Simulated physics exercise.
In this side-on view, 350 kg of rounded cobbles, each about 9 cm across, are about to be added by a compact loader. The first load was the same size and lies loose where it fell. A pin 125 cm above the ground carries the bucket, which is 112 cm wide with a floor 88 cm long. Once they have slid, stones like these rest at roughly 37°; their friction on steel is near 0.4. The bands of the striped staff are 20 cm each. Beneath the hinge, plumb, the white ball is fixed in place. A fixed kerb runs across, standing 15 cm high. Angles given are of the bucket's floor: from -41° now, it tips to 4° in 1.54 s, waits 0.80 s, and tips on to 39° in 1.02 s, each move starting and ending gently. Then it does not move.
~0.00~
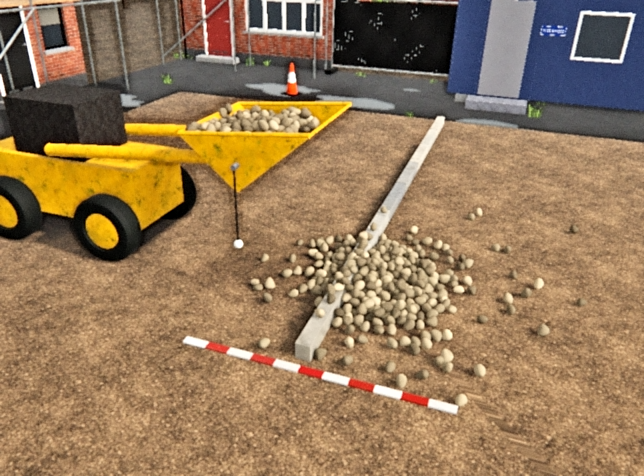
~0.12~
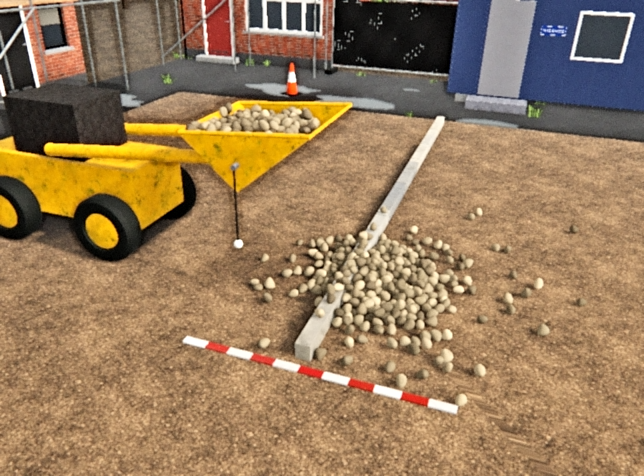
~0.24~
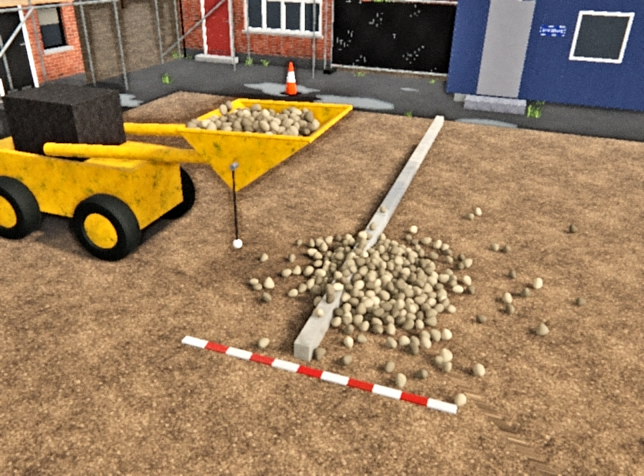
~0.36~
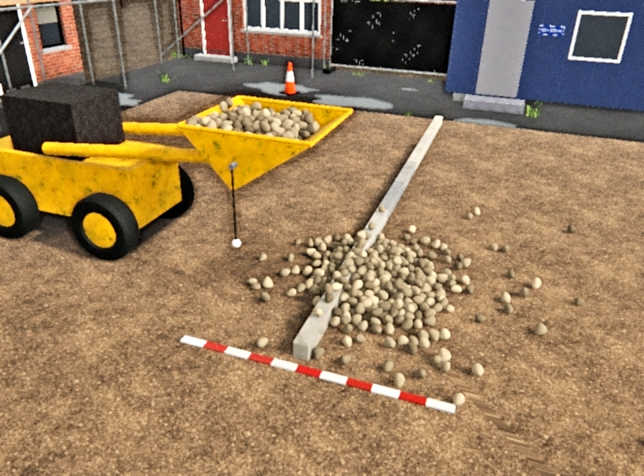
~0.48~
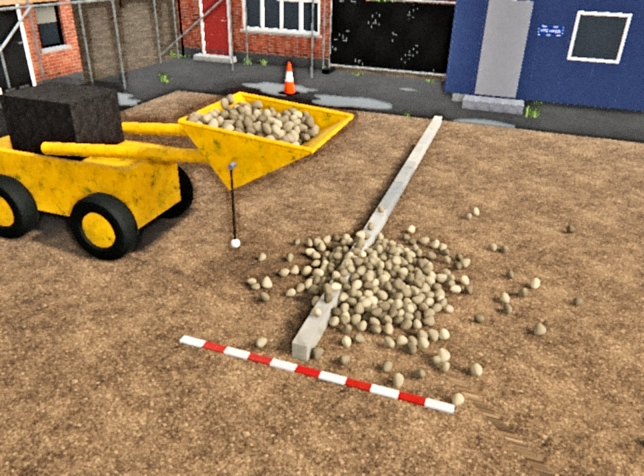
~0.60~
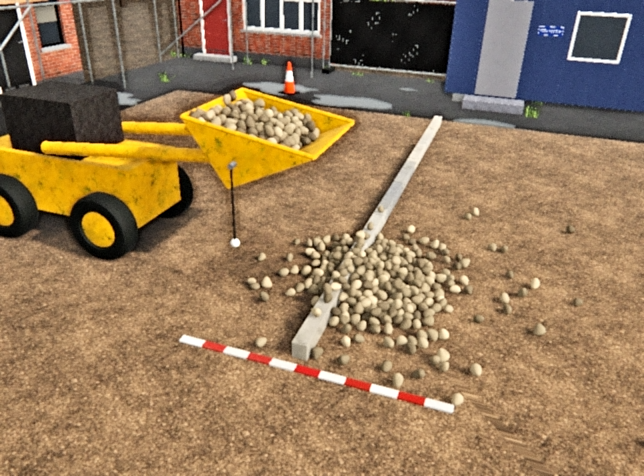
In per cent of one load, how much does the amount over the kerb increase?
About 35 per cent.
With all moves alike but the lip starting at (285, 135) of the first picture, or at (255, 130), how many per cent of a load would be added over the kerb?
The first would add some 10 per cent and the second some 0 per cent.
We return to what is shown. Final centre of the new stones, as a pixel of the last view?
Middle: Approx. (336, 264) px.
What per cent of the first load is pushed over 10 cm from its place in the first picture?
Close to 10 in a hundred of them.
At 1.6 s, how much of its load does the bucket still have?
About 100 per cent is held.
After 1.2 s the floor is at -3°; in per cent of one load, 100 in the bucket, 22 on this side of the kerb, 77 over the kerb; the foremost stones are at (561, 320).
After 1.6 s the floor is at 4°; in per cent of one load, 100 in the bucket, 23 on this side of the kerb, 77 over the kerb; the foremost stones are at (561, 320).
After 3.8 s the floor is at 39°; in per cent of one load, 1 in the bucket, 99 on this side of the kerb, 100 over the kerb; the foremost stones are at (561, 320).
After 6.5 s the floor is at 39°; in per cent of one load, 0 in the bucket, 87 on this side of the kerb, 113 over the kerb; the foremost stones are at (562, 309). Net gain over the kerb, 35.
